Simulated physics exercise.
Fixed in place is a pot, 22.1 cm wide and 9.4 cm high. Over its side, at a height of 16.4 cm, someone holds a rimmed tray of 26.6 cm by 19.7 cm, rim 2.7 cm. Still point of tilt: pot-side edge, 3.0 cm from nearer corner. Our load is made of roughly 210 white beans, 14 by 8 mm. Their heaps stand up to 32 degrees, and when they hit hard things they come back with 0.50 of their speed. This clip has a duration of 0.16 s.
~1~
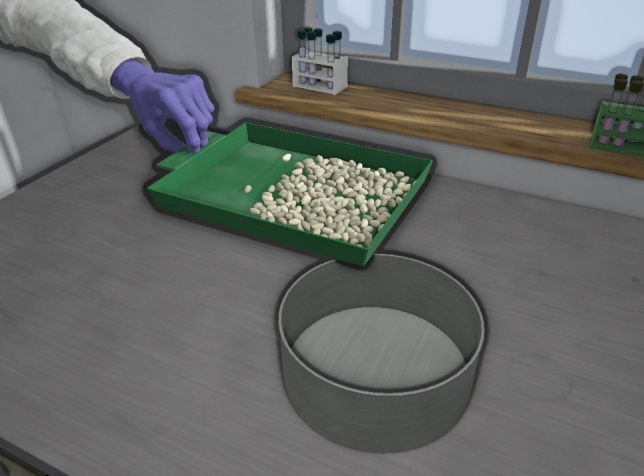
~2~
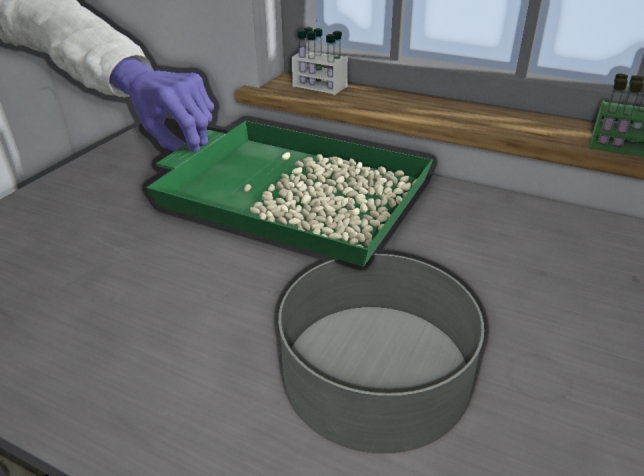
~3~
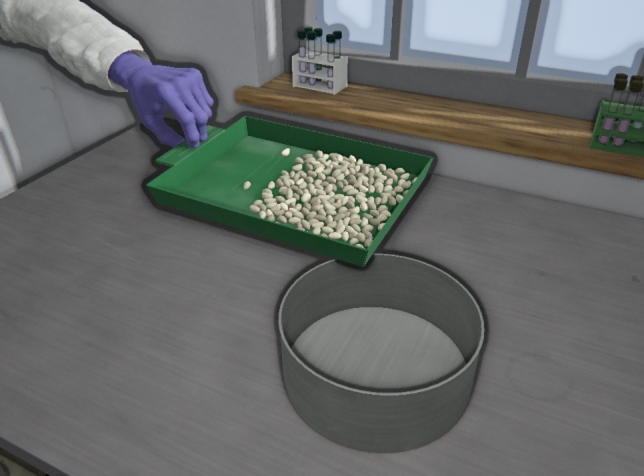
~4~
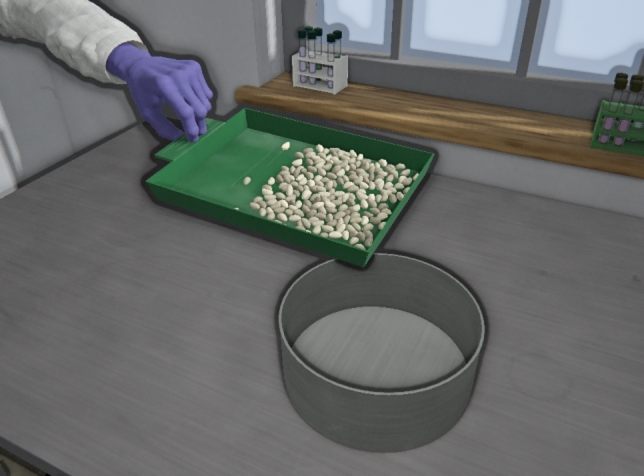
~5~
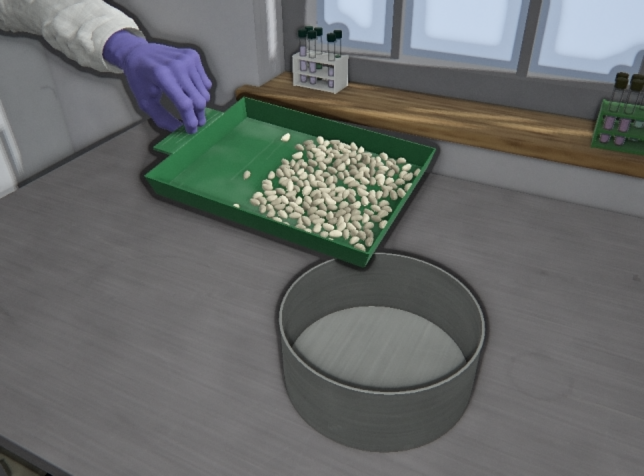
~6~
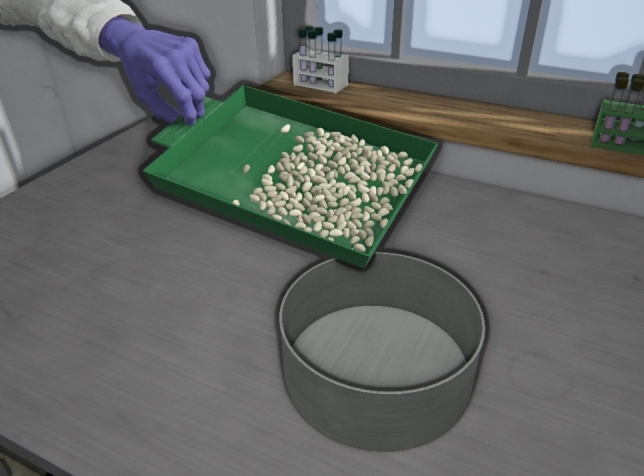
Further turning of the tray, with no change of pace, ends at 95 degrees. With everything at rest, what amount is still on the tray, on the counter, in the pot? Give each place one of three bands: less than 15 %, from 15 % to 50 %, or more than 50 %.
Left on the tray - less than 15 %; counter - less than 15 %; pot - more than 50 %.
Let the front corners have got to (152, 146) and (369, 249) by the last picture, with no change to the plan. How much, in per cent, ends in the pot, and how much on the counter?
Per cent by place - pot 95, counter 5.
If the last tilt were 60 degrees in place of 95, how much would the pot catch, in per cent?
That would give about 25 per cent.
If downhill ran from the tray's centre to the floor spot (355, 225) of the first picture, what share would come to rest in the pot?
My guess is roughly 95 percent.
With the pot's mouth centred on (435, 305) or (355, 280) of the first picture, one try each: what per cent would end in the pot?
First try around 70 %, second around 70 %.
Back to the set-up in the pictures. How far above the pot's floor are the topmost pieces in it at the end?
About 2.5 centimetres.
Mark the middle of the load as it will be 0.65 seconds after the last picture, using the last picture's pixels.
By then the middle of the load sits around (356, 248).
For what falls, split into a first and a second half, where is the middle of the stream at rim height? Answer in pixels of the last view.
(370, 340) first, (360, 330) later, roughly.
Then, 0.39 s after the last picture, tilt 51 degrees; the tray holds 100 %, the pot 0 %.
Then, 0.65 s after the last picture, tilt 79 degrees; the tray holds 90 %, the pot 5 %.
Then, 1.02 s after the last picture, tilt 95 degrees; the tray holds 5 %, the pot 90 %.
In the end, tray 0 %, counter 0 %, pot 100 %.
